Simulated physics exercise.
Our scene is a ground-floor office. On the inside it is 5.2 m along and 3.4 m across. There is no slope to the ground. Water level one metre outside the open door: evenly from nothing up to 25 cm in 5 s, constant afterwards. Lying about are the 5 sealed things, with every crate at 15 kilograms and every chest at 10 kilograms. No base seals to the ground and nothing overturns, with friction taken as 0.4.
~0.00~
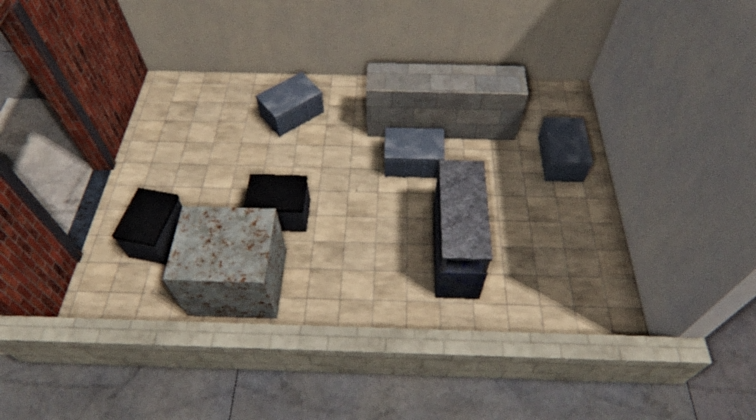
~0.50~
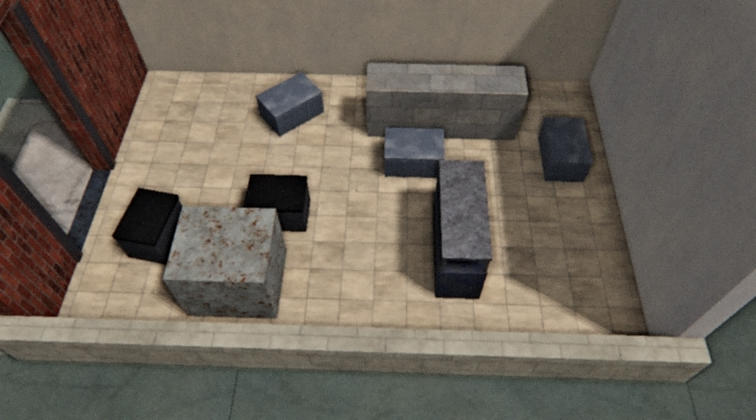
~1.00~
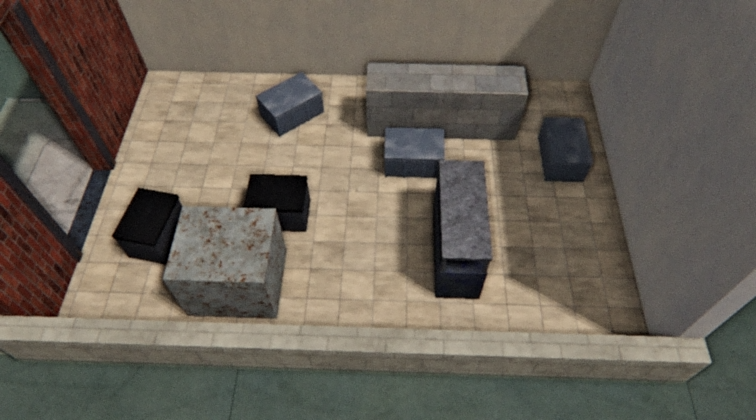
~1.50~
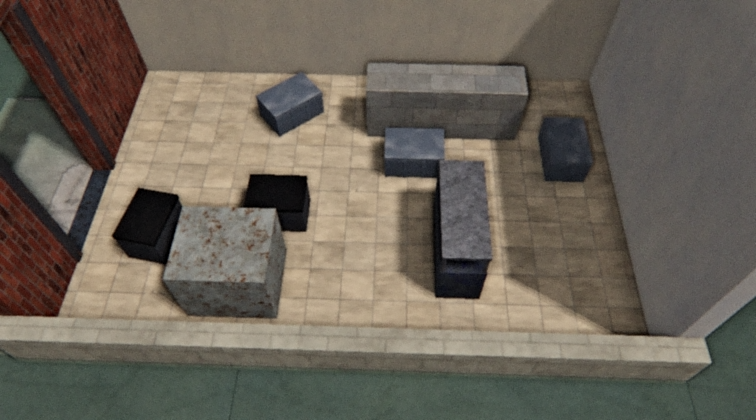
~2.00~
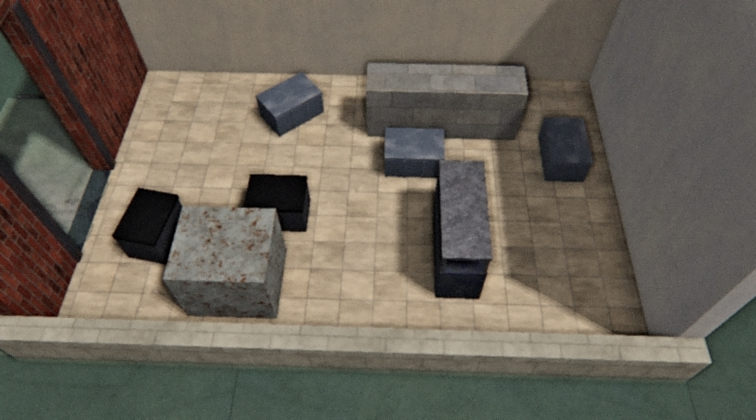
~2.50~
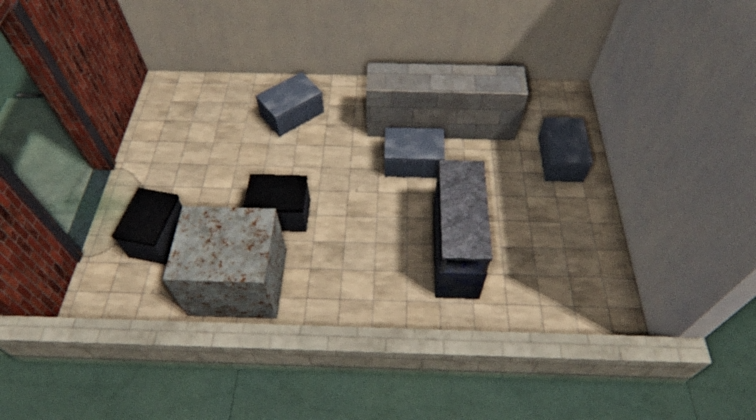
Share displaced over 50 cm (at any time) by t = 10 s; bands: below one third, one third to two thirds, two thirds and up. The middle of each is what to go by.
I expect the share that gets shoved will be two thirds or beyond.
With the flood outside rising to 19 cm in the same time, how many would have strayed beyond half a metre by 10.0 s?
The answer would then be 2.
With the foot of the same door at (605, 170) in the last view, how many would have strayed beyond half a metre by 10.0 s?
The answer then is 5.
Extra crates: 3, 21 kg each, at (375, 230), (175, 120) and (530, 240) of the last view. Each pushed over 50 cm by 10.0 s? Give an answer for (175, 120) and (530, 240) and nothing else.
Taking them in order, the first is within that distance and the second is within that distance.
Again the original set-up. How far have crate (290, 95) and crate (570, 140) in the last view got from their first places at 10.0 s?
Shifts: 100 cm / 30 cm.
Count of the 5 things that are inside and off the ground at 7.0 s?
At that time the total is 2.
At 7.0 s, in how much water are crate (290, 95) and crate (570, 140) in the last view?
Around 6 cm and 2 cm.
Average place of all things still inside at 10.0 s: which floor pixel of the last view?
Near (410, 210).
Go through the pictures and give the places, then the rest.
In the first picture, a crate at (568, 139), on the bottom; a crate at (415, 143), on the bottom; water covers 0.0 m2; 0 of 5 have shifted.
In the second picture, a crate at (568, 139), on the bottom; a crate at (415, 143), on the bottom; water covers 0.0 m2; 0 of 5 have shifted.
In the third picture, a crate at (568, 139) rests on the ground; a crate at (415, 143) rests on the ground; water covers 0.0 m2; 0 of 5 have shifted.
In the fourth picture, a crate at (568, 139) rests on the ground; a crate at (415, 143) rests on the ground; 0.0 m2 under water; 0 of 5 have shifted.
In the fifth picture, a crate at (568, 139) rests on the ground; a crate at (415, 143), on the bottom; 0.0 m2 under water; 0 of 5 have shifted.
In the sixth picture, a crate at (568, 139) rests on the ground; a crate at (415, 143), on the bottom; water covers 0.4 m2; 0 of 5 have shifted.
After 3.5 s 0 of 5 are over 50 cm from their spots; 0 afloat.
After 4.5 s 0 of 5 are over 50 cm from their spots; 0 afloat.
After 7.0 s 2 of 5 are over 50 cm from their spots; 2 afloat.
After 10.0 s 4 of 5 are over 50 cm from their spots, and 4 have been at some point; 4 afloat.
